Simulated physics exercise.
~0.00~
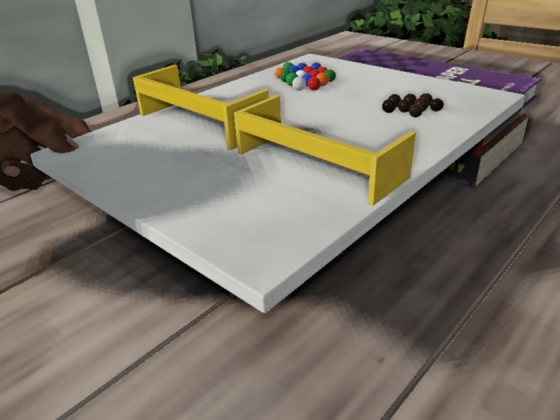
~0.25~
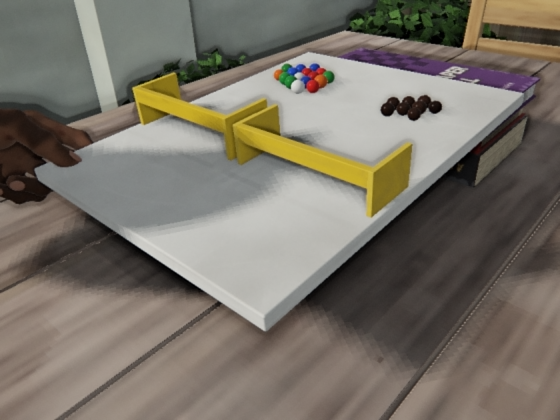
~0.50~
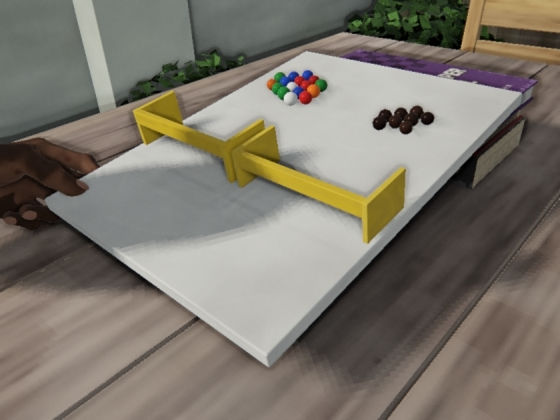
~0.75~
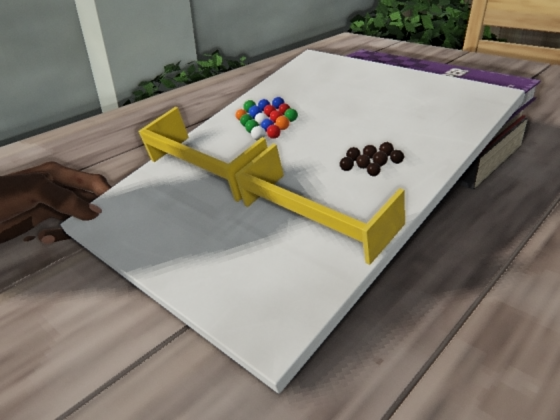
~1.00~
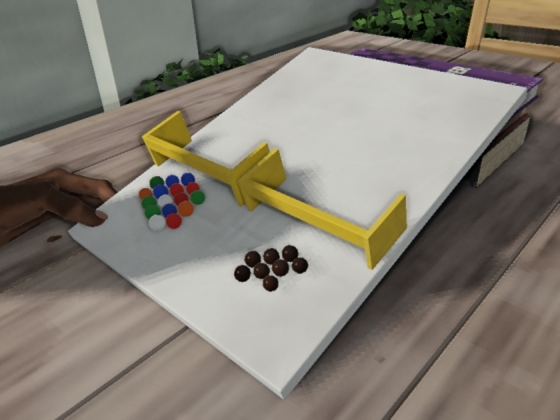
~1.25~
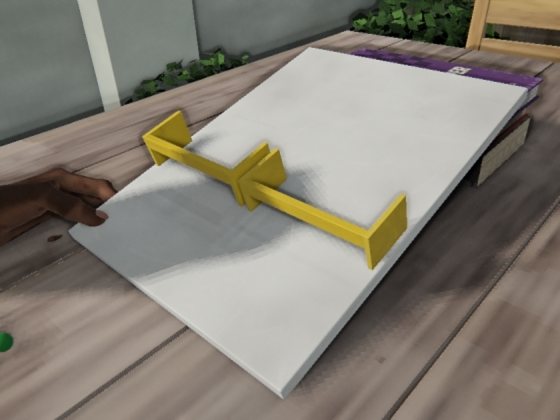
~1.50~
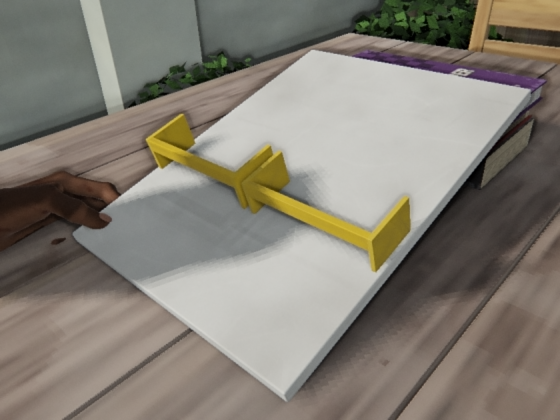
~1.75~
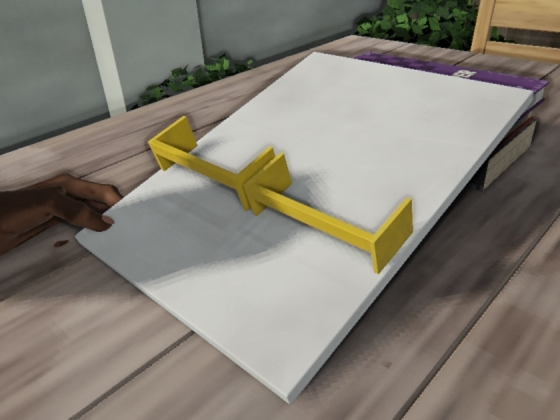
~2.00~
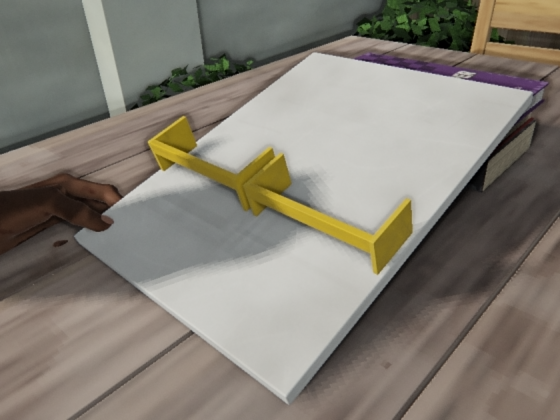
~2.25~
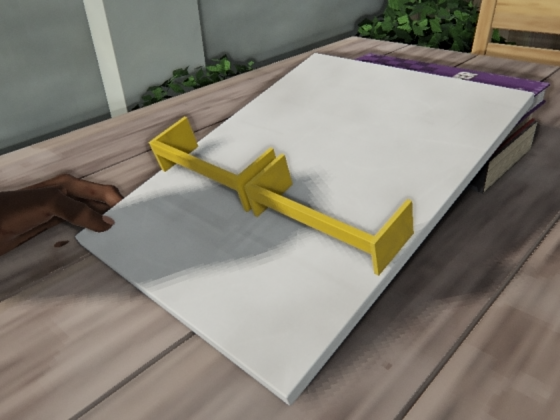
The footage shows a hand lowering one end of a white board propped on books, tilting it until both the dark brown balls and the multicoloured balls roll down under two yellow barriers and off the board, leaving it sloping and empty except for the barriers.
